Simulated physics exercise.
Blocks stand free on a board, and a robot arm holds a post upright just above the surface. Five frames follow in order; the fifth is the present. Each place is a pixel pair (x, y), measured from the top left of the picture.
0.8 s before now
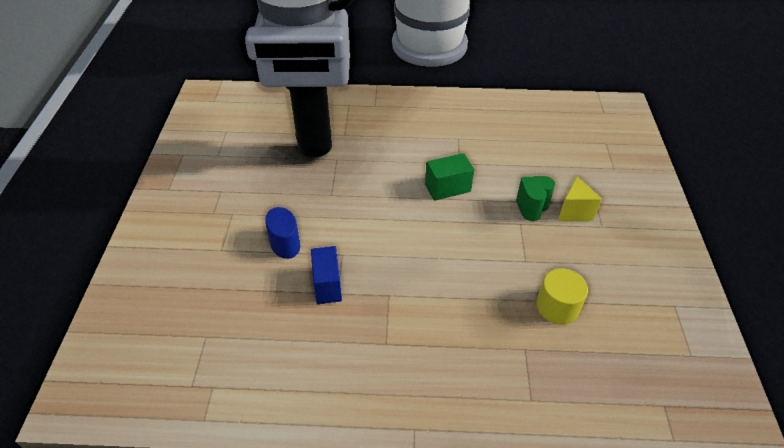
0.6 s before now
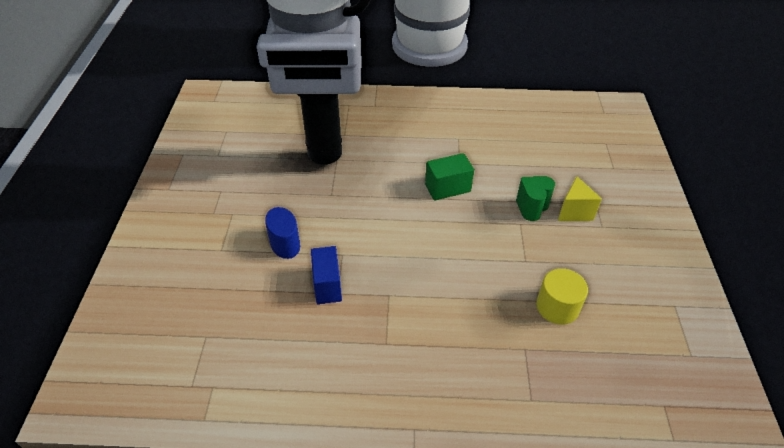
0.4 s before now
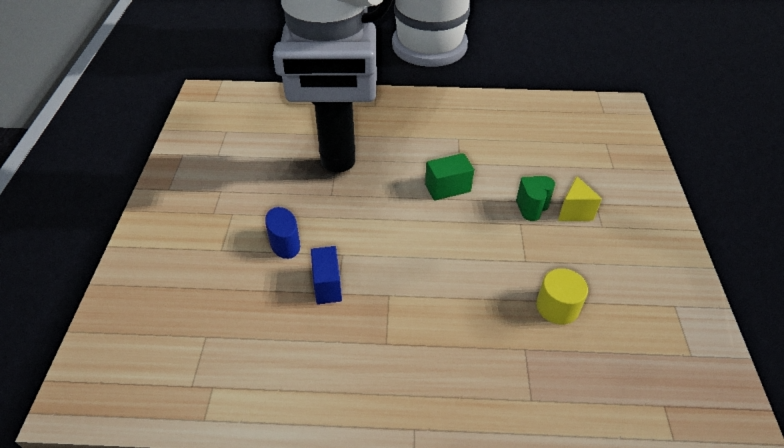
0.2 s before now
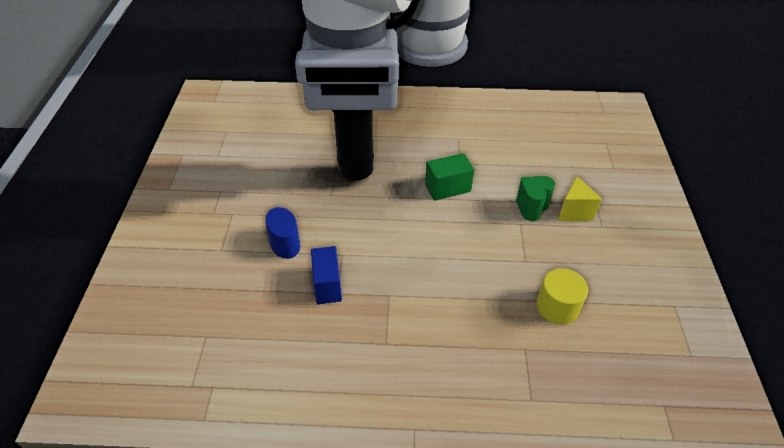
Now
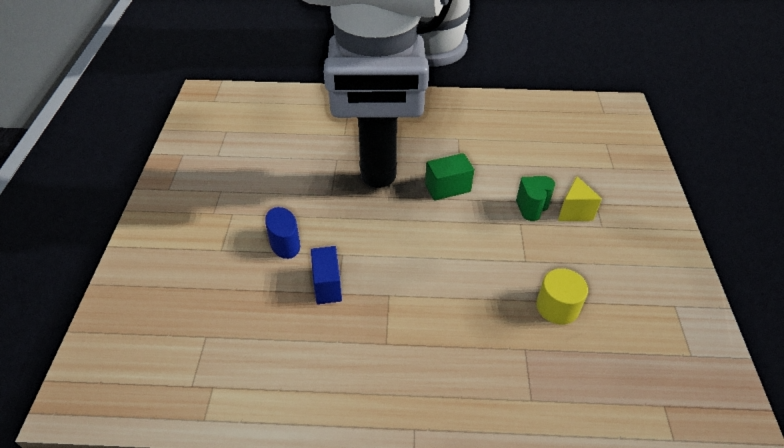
On a wooden board scattered with blue, green and yellow blocks, a robot arm moved its upright black post rightward and slightly nearer, closing in on the green oblong while every block stayed still.
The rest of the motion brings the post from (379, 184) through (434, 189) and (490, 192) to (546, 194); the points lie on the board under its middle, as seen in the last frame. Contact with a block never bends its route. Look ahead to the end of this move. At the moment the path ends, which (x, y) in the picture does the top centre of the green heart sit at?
The middle of its upper face should be somewhere near (561, 196).
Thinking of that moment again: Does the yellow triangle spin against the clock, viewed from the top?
Yes, that is how it ends up.
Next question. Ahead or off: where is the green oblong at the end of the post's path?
Ahead.
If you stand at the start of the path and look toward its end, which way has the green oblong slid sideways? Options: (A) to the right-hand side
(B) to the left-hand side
That would be B.
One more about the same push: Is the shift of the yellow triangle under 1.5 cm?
I'd say yes.
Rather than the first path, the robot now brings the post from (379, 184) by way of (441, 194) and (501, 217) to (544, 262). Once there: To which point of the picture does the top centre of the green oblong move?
At (511, 164).
What follows on the original path. One third of the way, post (435, 182); green oblong (476, 167).
Two thirds of the way, post (492, 185); green oblong (533, 167).
At the end, post (548, 187); green oblong (587, 163); green heart (561, 196), turned 75° clockwise; yellow triangle (588, 194), turned 30° anticlockwise.
